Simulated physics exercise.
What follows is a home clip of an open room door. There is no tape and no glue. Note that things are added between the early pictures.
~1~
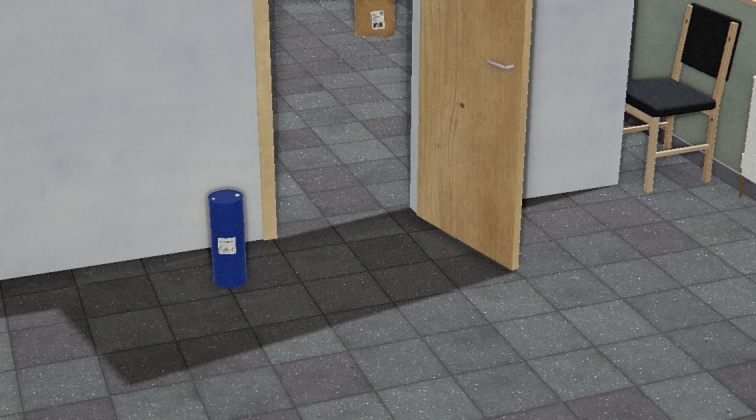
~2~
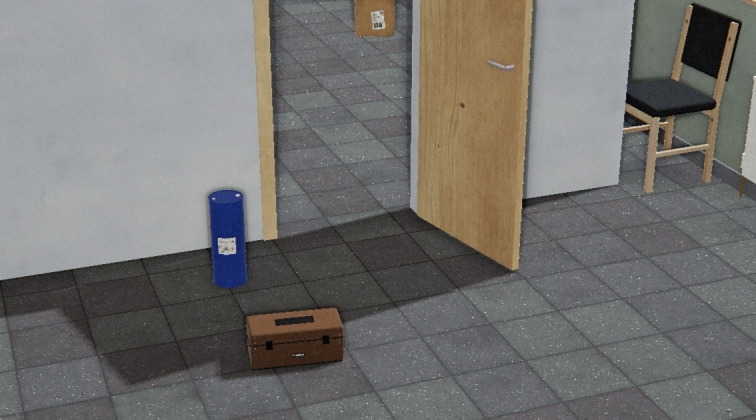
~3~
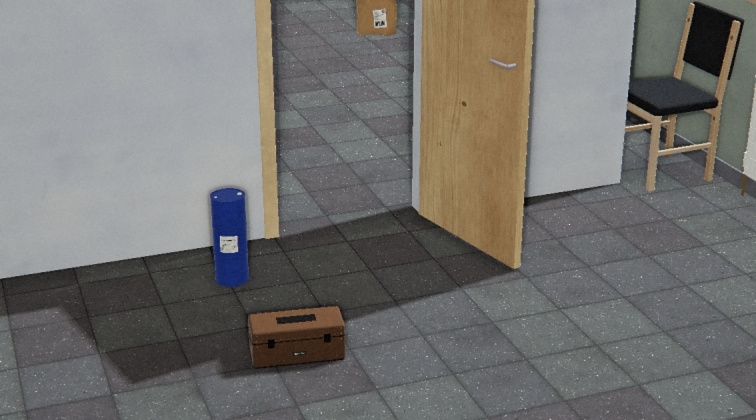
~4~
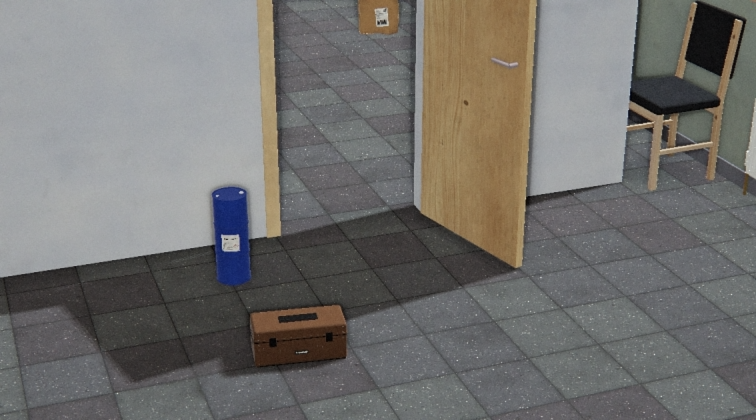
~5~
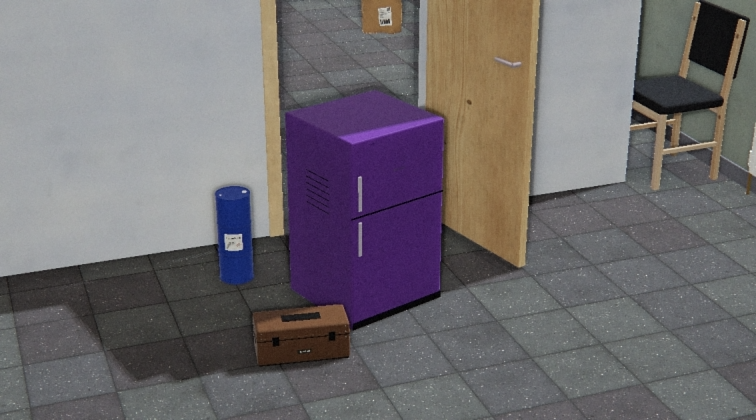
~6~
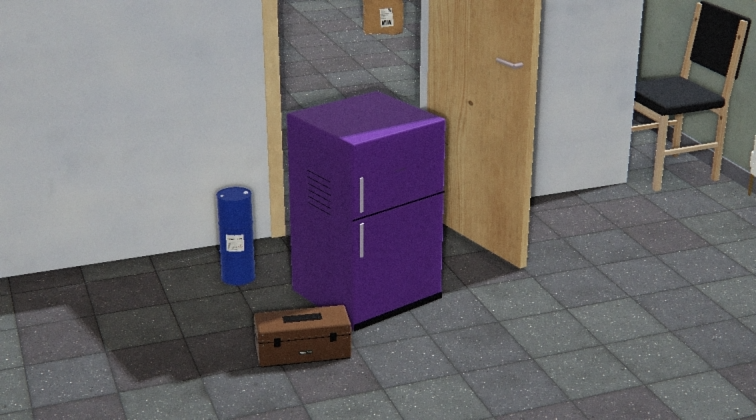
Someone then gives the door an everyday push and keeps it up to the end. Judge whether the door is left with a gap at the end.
A gap remains.
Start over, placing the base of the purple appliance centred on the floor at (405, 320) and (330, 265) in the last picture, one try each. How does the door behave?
On the first go it makes it all the way, and on the second it doesn't make it all the way.
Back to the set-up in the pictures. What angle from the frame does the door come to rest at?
The answer is roughly 65°.
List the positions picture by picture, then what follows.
In the first frame, door wide open and still.
In the second frame, door wide open and still; brown toolbox (295, 338); blue canister (228, 239).
In the third frame, door wide open and still; brown toolbox (297, 337); blue canister (230, 237).
In the fourth frame, door wide open and still; brown toolbox (298, 335); blue canister (232, 236).
In the fifth frame, door wide open and still; brown toolbox (301, 335); blue canister (235, 235).
In the sixth frame, door wide open and still; purple appliance (366, 208); brown toolbox (303, 336).
Then, 0.40 s past the last view, door at 93°.
Then, 0.60 s past the last view, door at 81°.
Then, 0.80 s past the last view, door at 67°.
Finally, door at 65°; all 3 still in place. Final places as the last picture's camera would see them, purple appliance near (365, 208).
